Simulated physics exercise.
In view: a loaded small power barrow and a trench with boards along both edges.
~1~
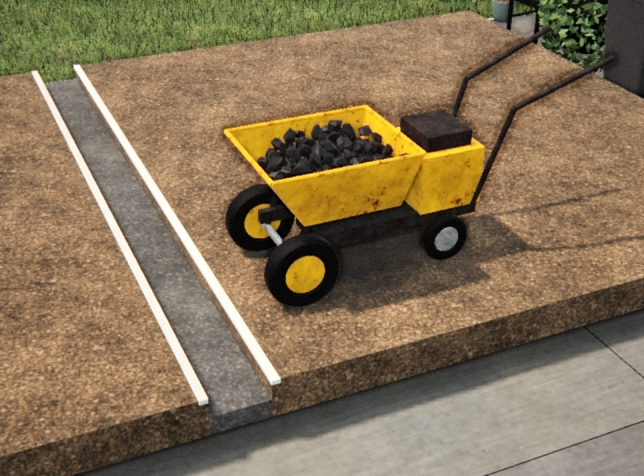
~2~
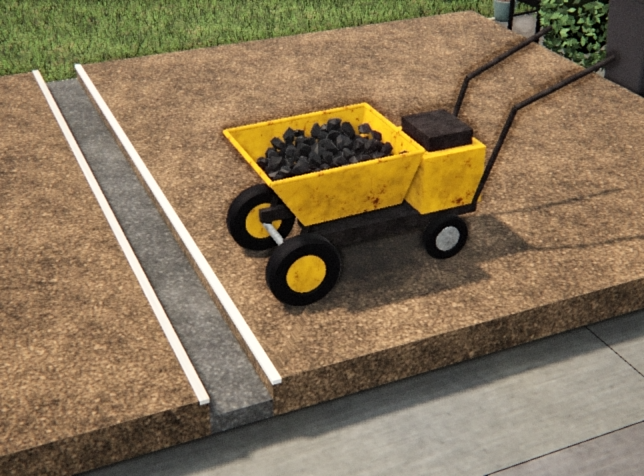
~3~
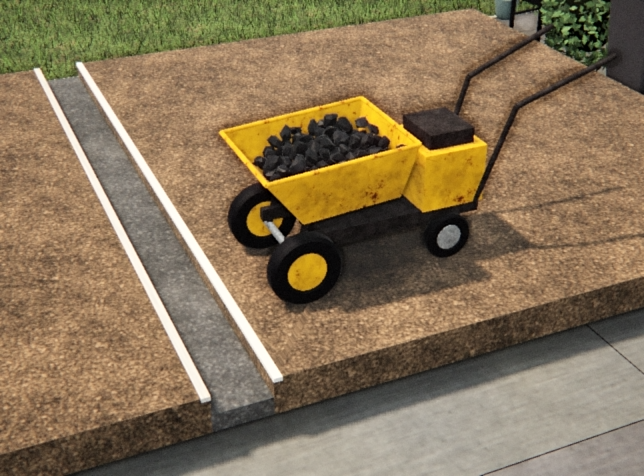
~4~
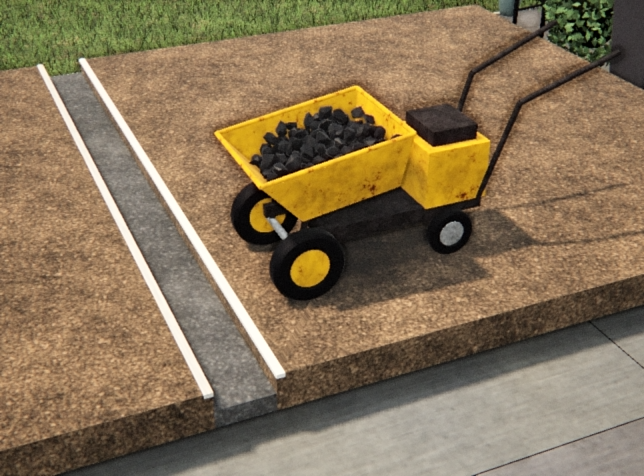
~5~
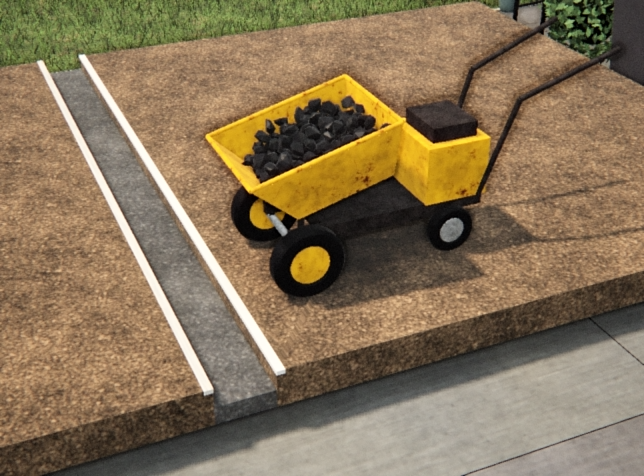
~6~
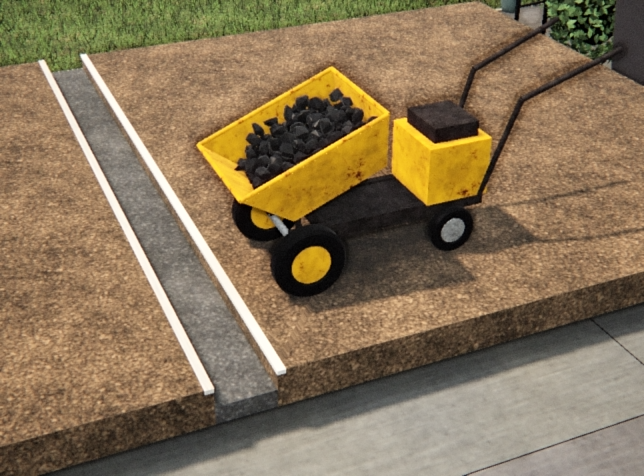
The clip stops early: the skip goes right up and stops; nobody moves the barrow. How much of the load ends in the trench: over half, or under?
Between the edges lies under half of the load.
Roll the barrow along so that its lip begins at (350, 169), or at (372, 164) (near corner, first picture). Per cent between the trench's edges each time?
About 40 and 20 per cent.
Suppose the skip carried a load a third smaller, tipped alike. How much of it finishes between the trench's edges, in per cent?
It comes to 50 per cent or so.
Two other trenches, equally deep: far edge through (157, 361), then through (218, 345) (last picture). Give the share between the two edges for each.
About 70 and 0 per cent.
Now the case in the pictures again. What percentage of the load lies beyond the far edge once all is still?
Near 40 %.
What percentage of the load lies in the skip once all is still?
Close to 25 per cent.
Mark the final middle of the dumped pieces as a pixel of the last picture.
Roughly at (157, 288).
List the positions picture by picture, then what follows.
The first frame shows lip of the skip at (272, 184), level; top of the load at (332, 149), lumps of coal; first edge of the trench at (254, 345); far edge at (184, 363), the trench over half as wide as the skip, and shallow for its width.
The second frame shows lip of the skip at (271, 185), tipped barely; top of the load at (344, 144).
The third frame shows lip of the skip at (267, 186), tipped barely; top of the load at (341, 139).
The fourth frame shows lip of the skip at (261, 187), tipped a little; top of the load at (337, 132).
The fifth frame shows lip of the skip at (251, 191), tipped clearly; top of the load at (327, 125).
The sixth frame shows lip of the skip at (241, 201), tipped clearly; top of the load at (333, 118); first edge of the trench at (260, 335); far edge at (190, 352).
Soon, skip tipped steeply; all in the skip.
A while on, skip tipped right over; about two thirds in the skip; a small part in or heaped over the trench; about a quarter beyond it; a stray few falling.
Towards the end, skip tipped right over; about a quarter in the skip; about a quarter in or heaped over the trench; about half beyond it.
Finally, skip tipped right over; about a quarter in the skip; about a third in or heaped over the trench; about half beyond it.
